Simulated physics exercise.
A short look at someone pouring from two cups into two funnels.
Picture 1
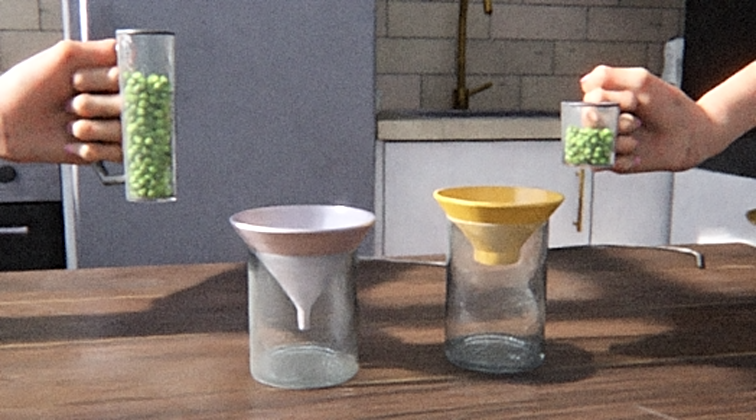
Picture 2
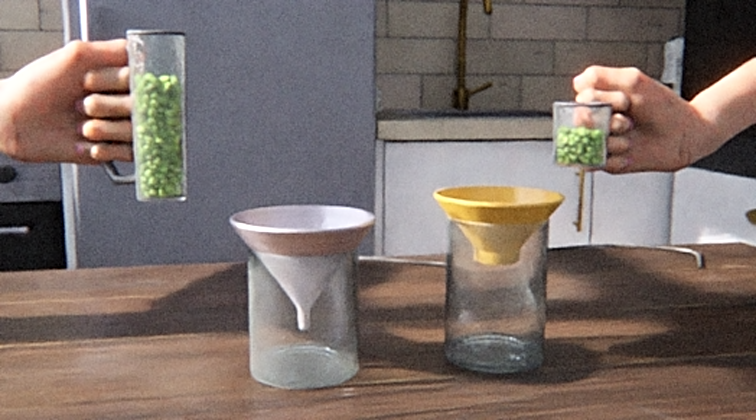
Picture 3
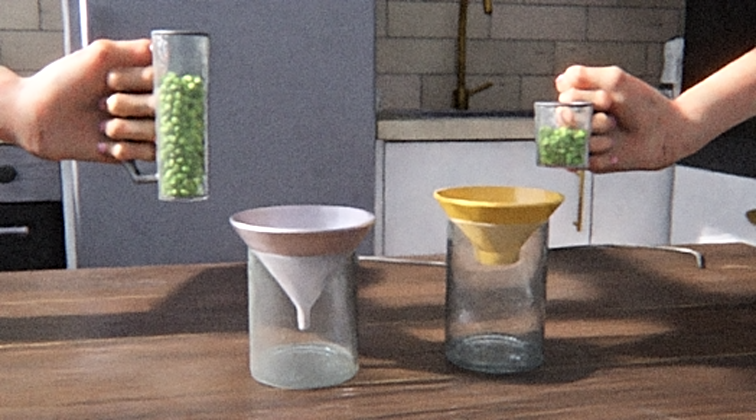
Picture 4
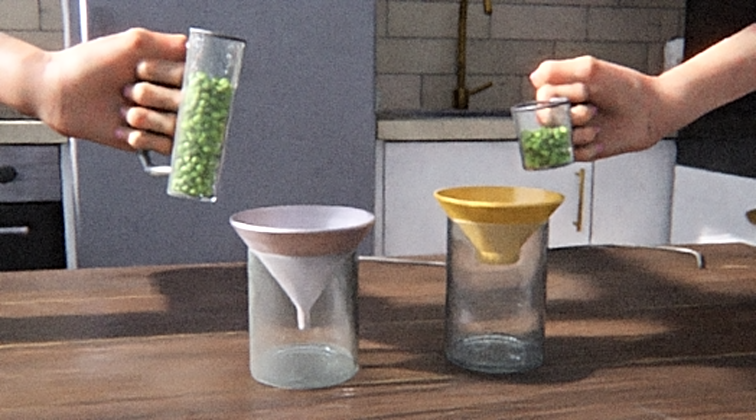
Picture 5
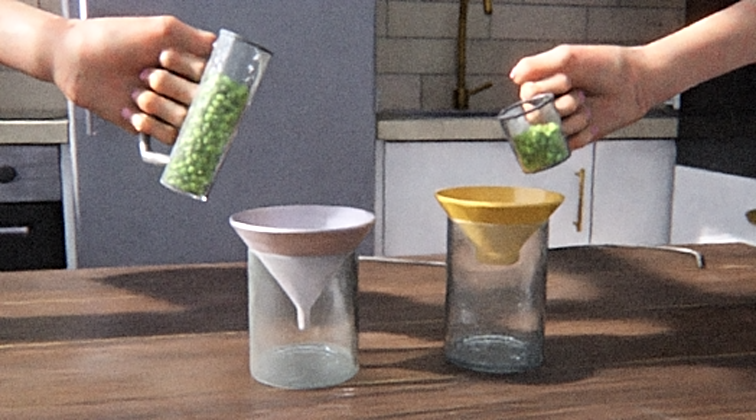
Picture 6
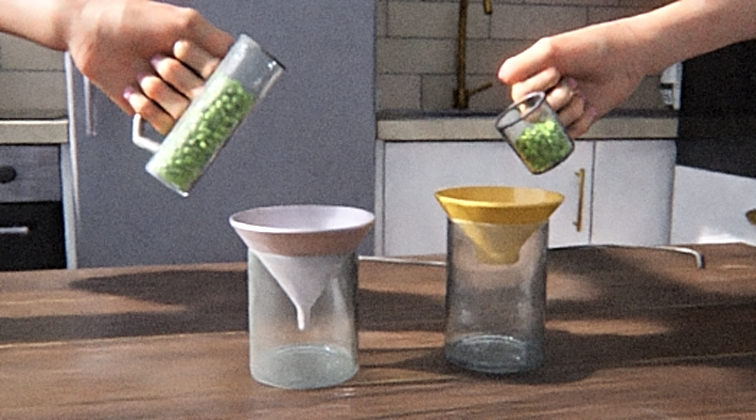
Two hands reach in from either side of a kitchen, seen level from the front across a wooden table, with a grey fridge, white cabinets and a brass tap behind. The left holds a tall clear cup of green peas and the right a small one, above a pale funnel and a yellow funnel in glass jars. Both hands move inward, then tilt their cups toward each other, while the camera stays still.
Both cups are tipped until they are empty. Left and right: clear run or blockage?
The left funnel clogs; the right one empties into its jar.
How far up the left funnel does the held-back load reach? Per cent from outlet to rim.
Near 80 %.
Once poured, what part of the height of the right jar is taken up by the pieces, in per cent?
Close to 5 per cent.
Then, 0.37 s past the last view, left, all still in the cup; right, all still in the cup.
Then, 0.77 s past the last view, left, all still in the cup; right, nearly all still in the cup, a stray few in or over the funnel.
Then, 1.24 s past the last view, left, about half still in the cup, about half in or over the funnel; right, about a quarter in or over the funnel, most down in the jar.
Finally, left, all stuck in the funnel, none down in the jar; right, all down in the jar.
